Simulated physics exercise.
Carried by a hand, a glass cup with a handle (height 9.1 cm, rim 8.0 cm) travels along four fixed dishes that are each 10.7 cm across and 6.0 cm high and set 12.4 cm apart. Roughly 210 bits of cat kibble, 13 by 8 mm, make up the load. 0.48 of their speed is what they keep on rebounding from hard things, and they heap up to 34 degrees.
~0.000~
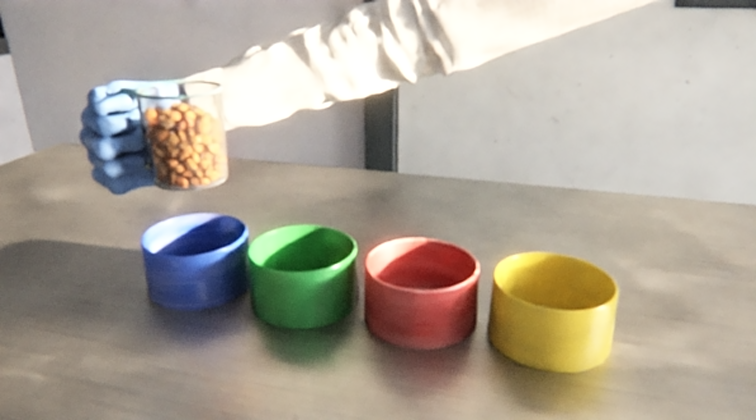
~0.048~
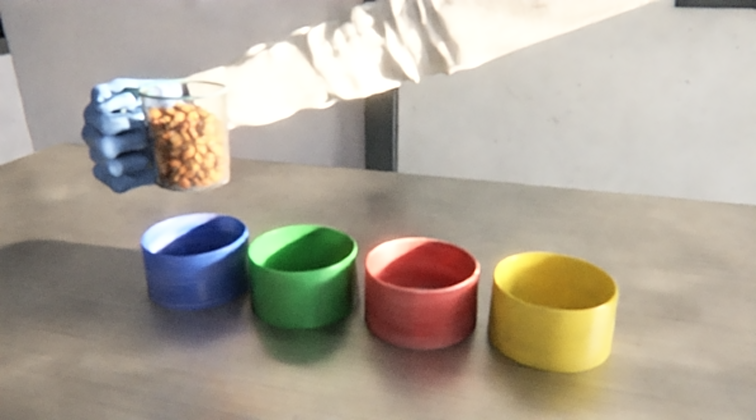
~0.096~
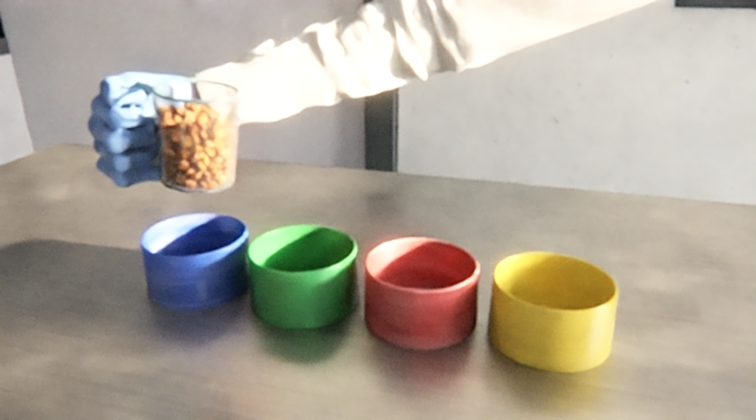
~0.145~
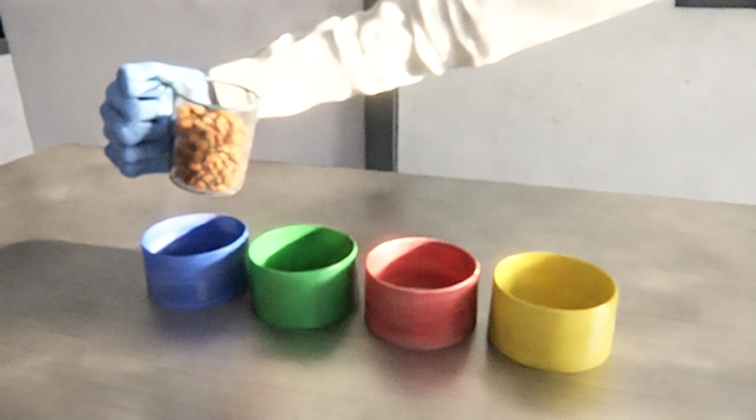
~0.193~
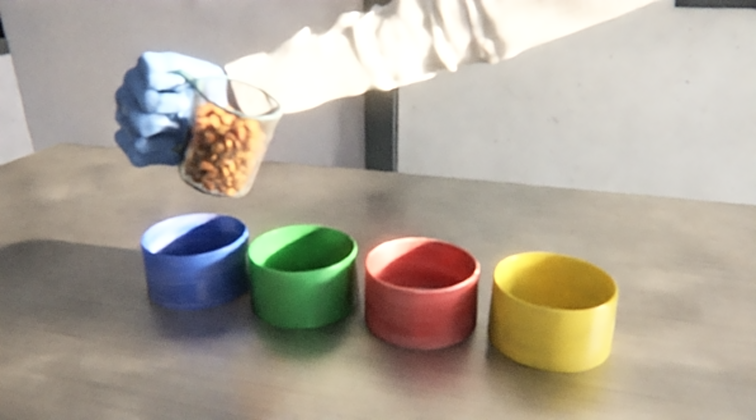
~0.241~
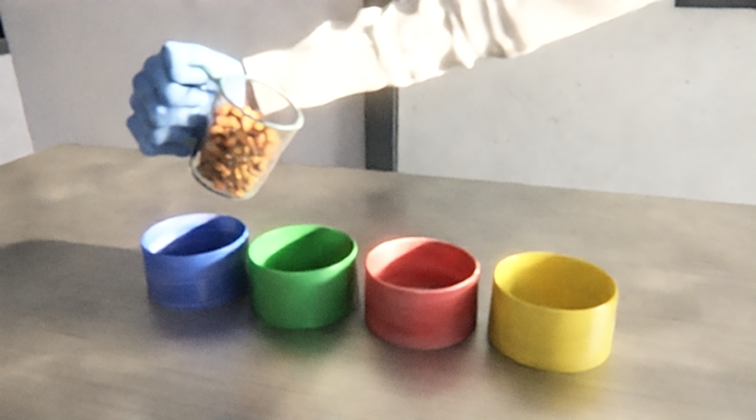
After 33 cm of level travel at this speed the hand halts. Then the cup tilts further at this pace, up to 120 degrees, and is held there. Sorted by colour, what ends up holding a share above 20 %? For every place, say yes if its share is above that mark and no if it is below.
Red: No, blue: No, green: No, yellow: Yes, counter: No.
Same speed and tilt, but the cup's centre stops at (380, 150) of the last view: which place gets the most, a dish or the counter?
Most of it ends up at red.
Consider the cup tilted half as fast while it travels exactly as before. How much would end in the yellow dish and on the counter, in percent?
In that case the yellow dish gets 90 and the counter gets 10.
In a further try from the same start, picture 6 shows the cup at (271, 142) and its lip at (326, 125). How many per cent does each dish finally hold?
Red 0, blue 0, green 0, yellow 70.
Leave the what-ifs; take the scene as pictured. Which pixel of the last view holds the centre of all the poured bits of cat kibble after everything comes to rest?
I'd say roughly (558, 321).
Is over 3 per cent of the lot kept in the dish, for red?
As for red: That's right.
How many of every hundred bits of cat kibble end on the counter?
Roughly 10 percent.
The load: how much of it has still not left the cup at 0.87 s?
Close to 55 in a hundred.
After 0.62 s, tilt 99 degrees; cup holds 95 %.
After 0.87 s, tilt 120 degrees; cup holds 55 %, red 10 %, yellow 20 %.
After 1.23 s, tilt 120 degrees; cup holds 0 %, red 10 %, yellow 80 %.
At rest (1.9 s), red 10 %, blue 0 %, green 0 %, yellow 80 %, counter 10 %.
